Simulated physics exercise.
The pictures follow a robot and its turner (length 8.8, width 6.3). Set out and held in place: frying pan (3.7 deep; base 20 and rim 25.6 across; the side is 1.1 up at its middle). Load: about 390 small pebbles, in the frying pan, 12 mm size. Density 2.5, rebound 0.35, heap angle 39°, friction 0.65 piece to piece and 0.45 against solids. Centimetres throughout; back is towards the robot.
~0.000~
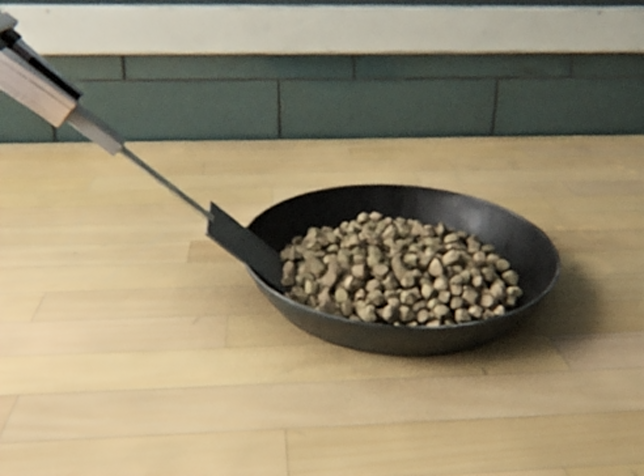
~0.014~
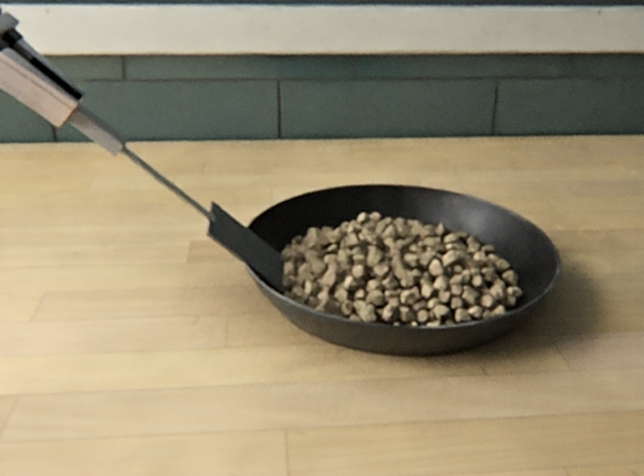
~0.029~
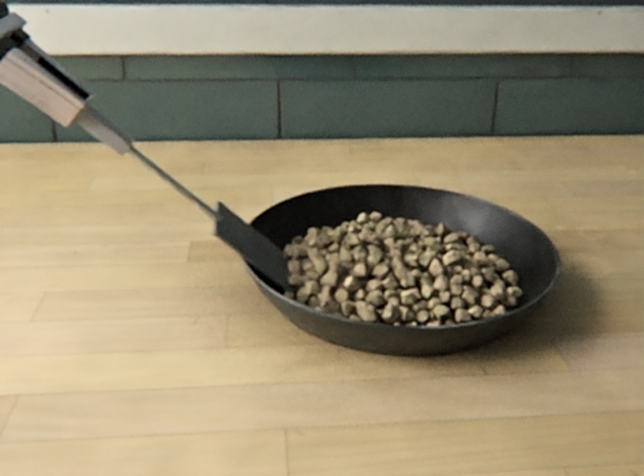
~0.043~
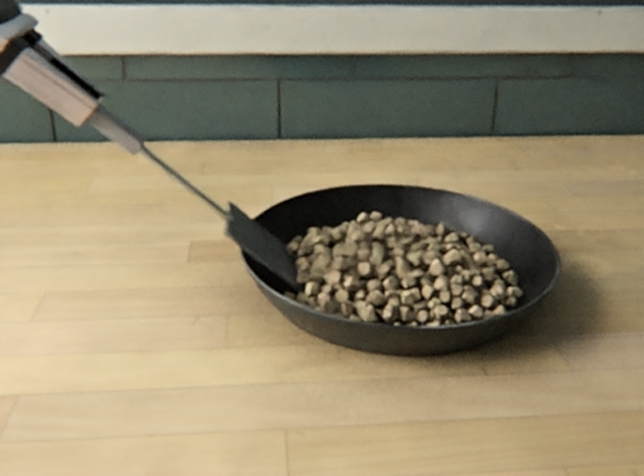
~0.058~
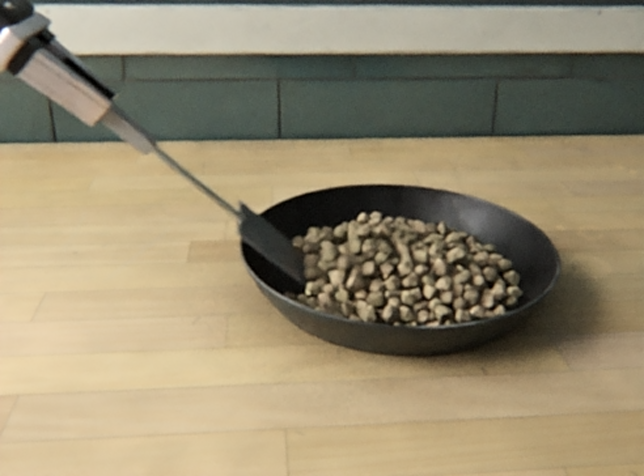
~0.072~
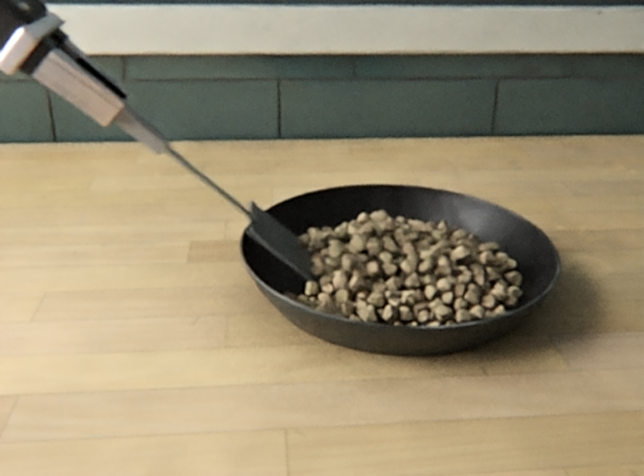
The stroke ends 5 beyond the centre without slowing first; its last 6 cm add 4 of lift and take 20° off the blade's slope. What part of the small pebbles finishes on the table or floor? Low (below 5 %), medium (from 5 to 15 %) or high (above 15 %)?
Answer: Low; below 5 % of the small pebbles finish on the table or floor.
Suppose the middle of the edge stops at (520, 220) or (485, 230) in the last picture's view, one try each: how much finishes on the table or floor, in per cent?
Some 20 and 5 per cent.
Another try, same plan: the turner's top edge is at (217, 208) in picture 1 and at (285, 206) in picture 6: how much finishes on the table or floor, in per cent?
Some 10 per cent.
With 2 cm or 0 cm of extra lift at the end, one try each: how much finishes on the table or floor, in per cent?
About 0 and 0 per cent.
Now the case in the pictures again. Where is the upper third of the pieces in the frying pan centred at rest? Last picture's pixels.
At about (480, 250).
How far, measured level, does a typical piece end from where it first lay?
About 3 cm.
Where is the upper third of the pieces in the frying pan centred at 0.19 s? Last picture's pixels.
Around (446, 253).
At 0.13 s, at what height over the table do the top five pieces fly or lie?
Some 4 cm.
After 0.13 s, sloping 43°, highest piece 5 above the table; 387 in the frying pan.
After 0.19 s, sloping 34°, highest piece 5 above the table; 387 in the frying pan.
After 0.42 s, sloping 23°, highest piece 4 above the table; 386 in the frying pan, 1 on the table or floor.
After 1.47 s, sloping 23°, highest piece 4 above the table; 386 in the frying pan, 1 on the table or floor.
At rest, 386 in the frying pan, 1 on the table or floor. That is 0 % on the table or floor.
